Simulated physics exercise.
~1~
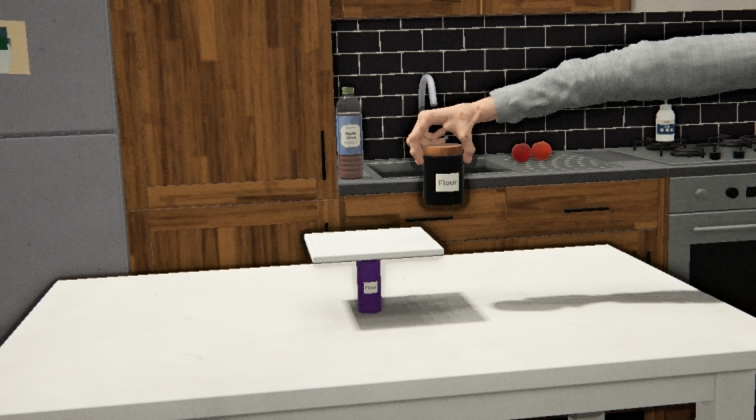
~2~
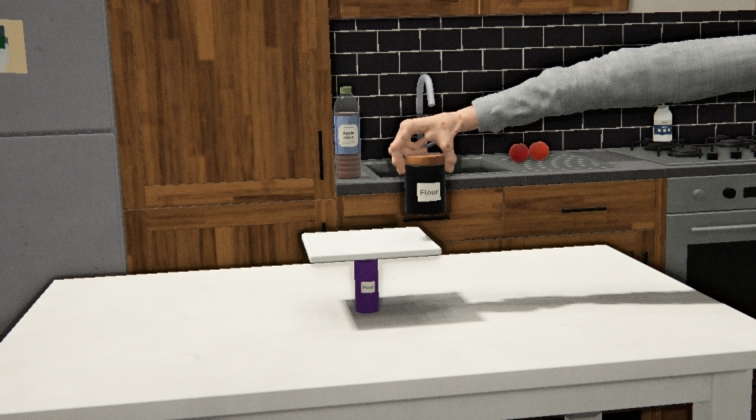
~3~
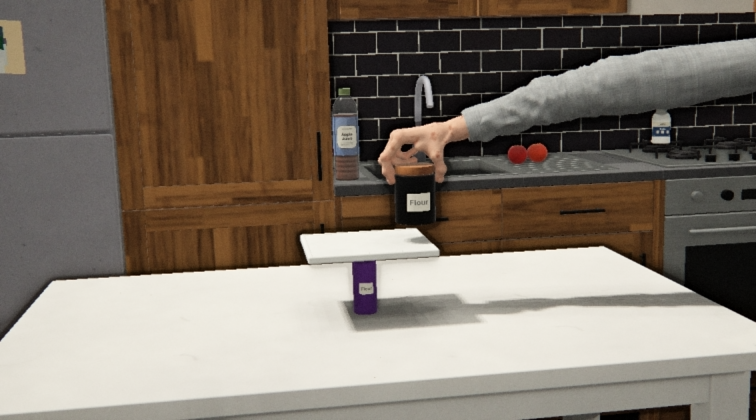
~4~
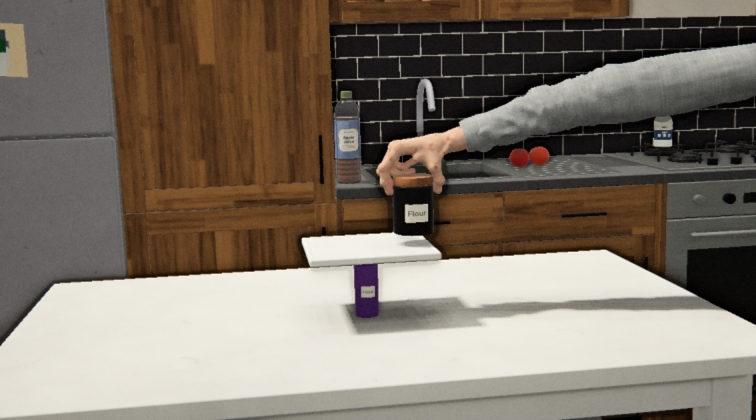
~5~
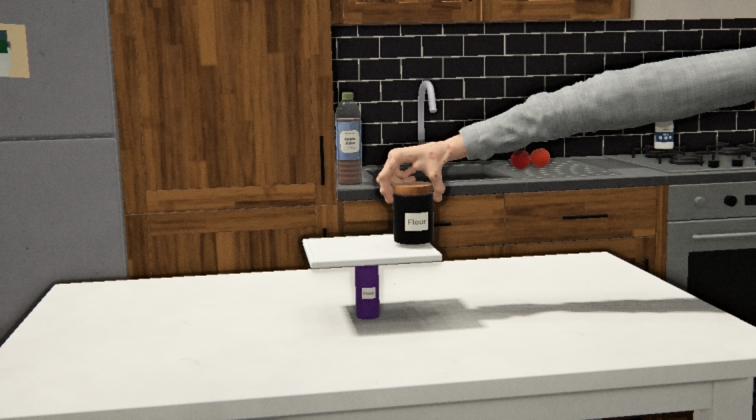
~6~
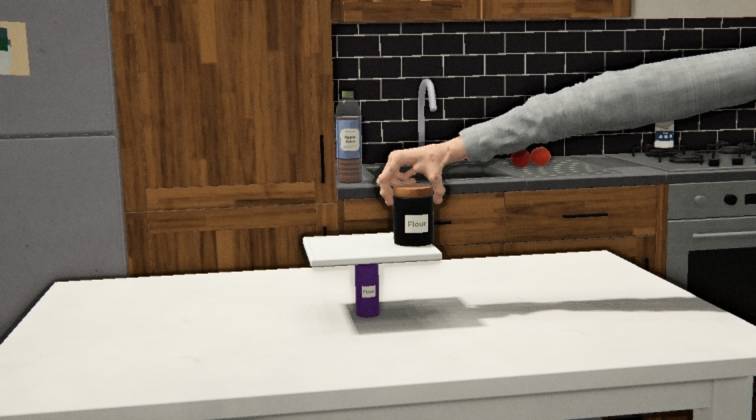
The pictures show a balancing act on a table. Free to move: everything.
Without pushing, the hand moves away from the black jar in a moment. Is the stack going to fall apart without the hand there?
The stack does not stay intact.
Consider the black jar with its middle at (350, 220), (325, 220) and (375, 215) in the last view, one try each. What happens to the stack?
Try one: Collapse; try two: Collapse; try three: Stable.
Then, 0.30 s later than the last frame, black jar now fallen; white lid tilted by 51°.
Then, 0.40 s later than the last frame, white lid on its side.
Then, 0.90 s later than the last frame, white lid now fallen.
Then, 1.30 s later than the last frame, purple shaker moved a little.
When it is over, fallen, black jar and white lid; purple shaker as before. The stack gives way.
